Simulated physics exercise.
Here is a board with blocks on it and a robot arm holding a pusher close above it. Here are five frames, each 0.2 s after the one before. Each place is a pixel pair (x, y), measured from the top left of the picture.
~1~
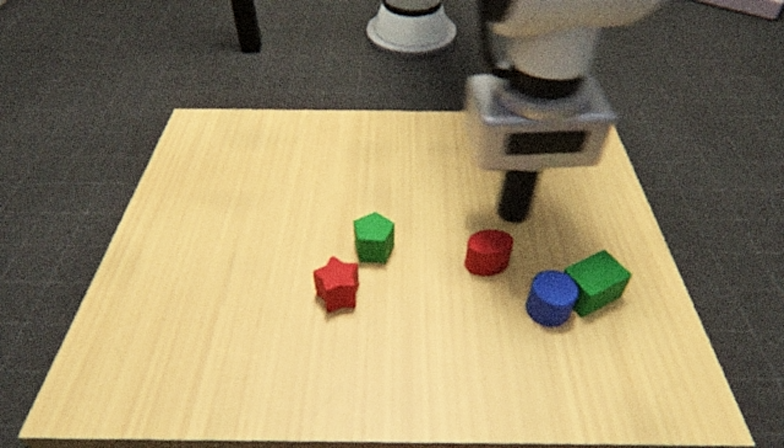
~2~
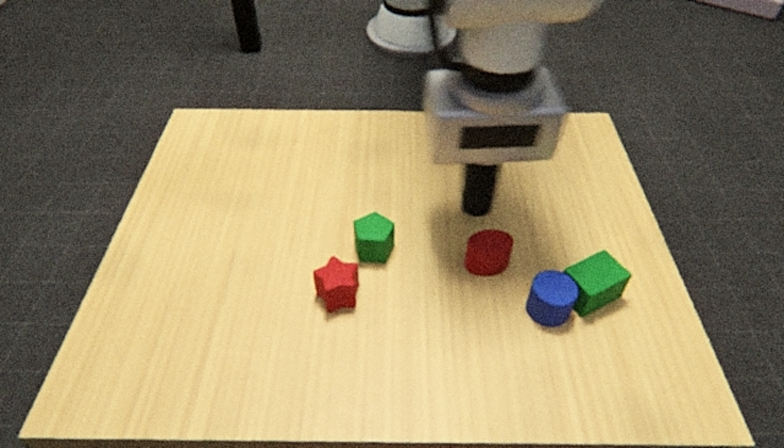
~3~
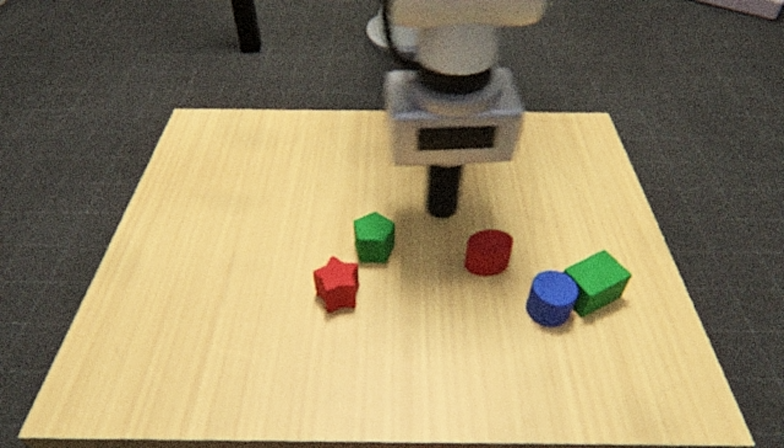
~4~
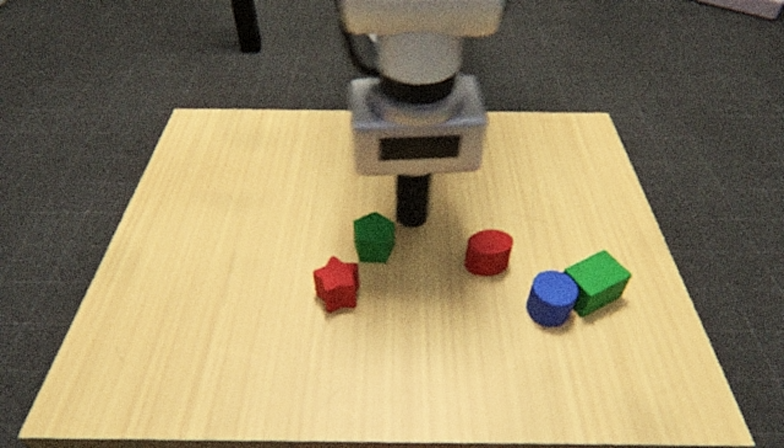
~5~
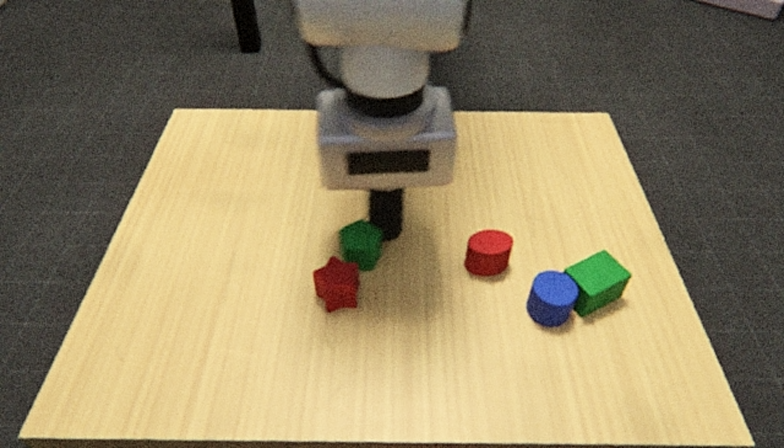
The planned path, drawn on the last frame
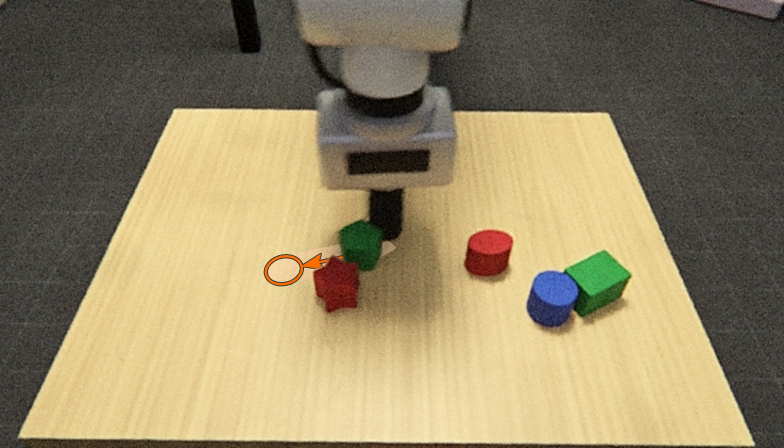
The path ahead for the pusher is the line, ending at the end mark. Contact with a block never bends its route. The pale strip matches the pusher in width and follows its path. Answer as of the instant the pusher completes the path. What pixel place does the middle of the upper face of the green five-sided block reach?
For the centre of its top, I'd go with (275, 277).
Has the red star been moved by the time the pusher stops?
It seems so.
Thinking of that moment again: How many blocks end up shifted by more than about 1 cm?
Count: Two.
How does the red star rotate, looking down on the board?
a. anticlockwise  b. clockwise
Correct choice: A.
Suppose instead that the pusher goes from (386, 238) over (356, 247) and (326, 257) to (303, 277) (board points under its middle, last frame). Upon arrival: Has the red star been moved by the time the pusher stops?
I'd say yes.
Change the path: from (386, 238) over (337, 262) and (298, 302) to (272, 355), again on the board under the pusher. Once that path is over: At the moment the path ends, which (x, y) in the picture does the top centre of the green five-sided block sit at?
It should be at (230, 316) by then.
The line goes from (386, 238) via (339, 258), ending at (284, 270).
What follows on the original path. One third of the way, pusher (354, 246); red star (329, 283), turned 25° anticlockwise; green five-sided block (327, 252).
Two thirds of the way, pusher (319, 254); red star (326, 288), turned 50° anticlockwise; green five-sided block (293, 265), turned 25° anticlockwise.
At the end, pusher (282, 262); red star (326, 288), turned 50° anticlockwise; green five-sided block (275, 277), turned 45° anticlockwise.
